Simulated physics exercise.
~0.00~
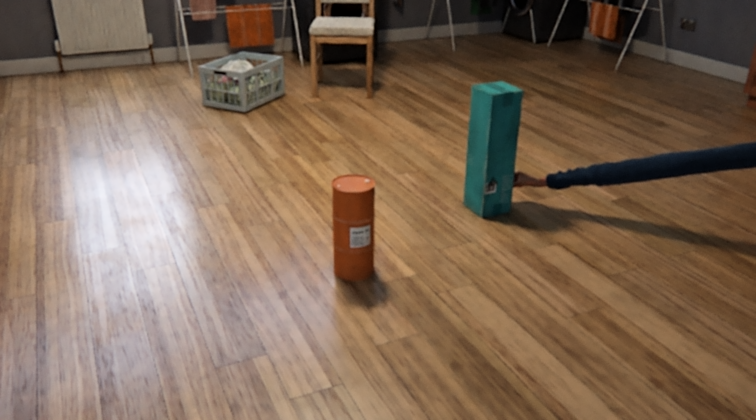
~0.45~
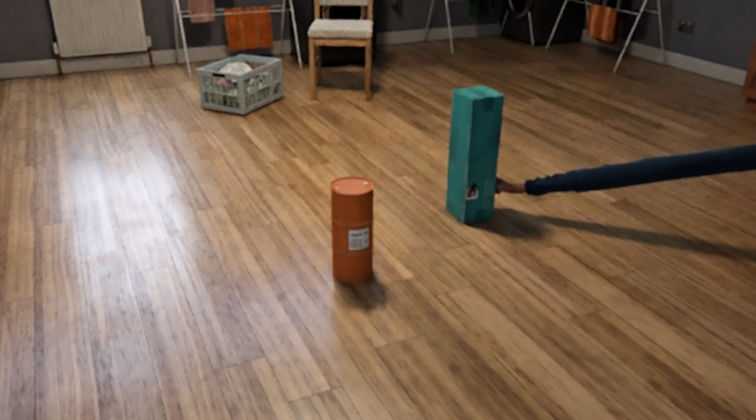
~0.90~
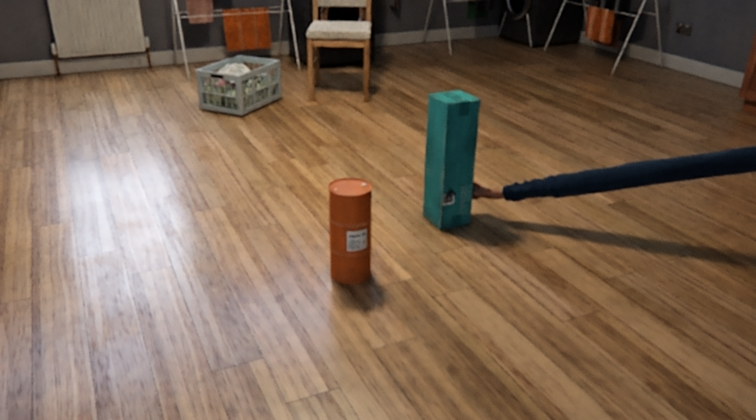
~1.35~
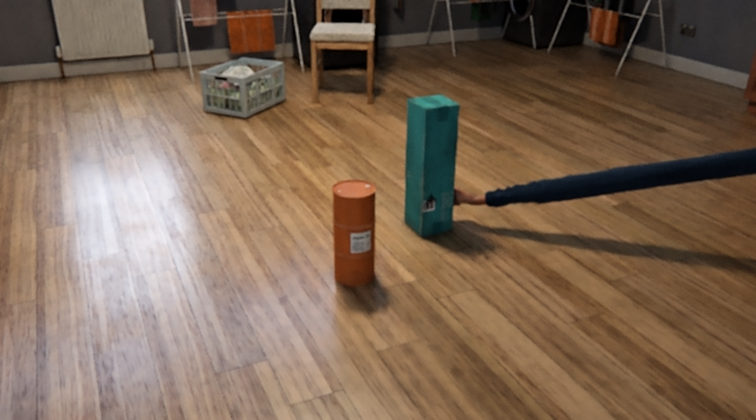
An arm in a dark sleeve reached in from the right and steadily pushed a tall turquoise box leftward across a wooden floor. The box slid closer to an orange canister, which stayed put, and both were still standing upright at the end.
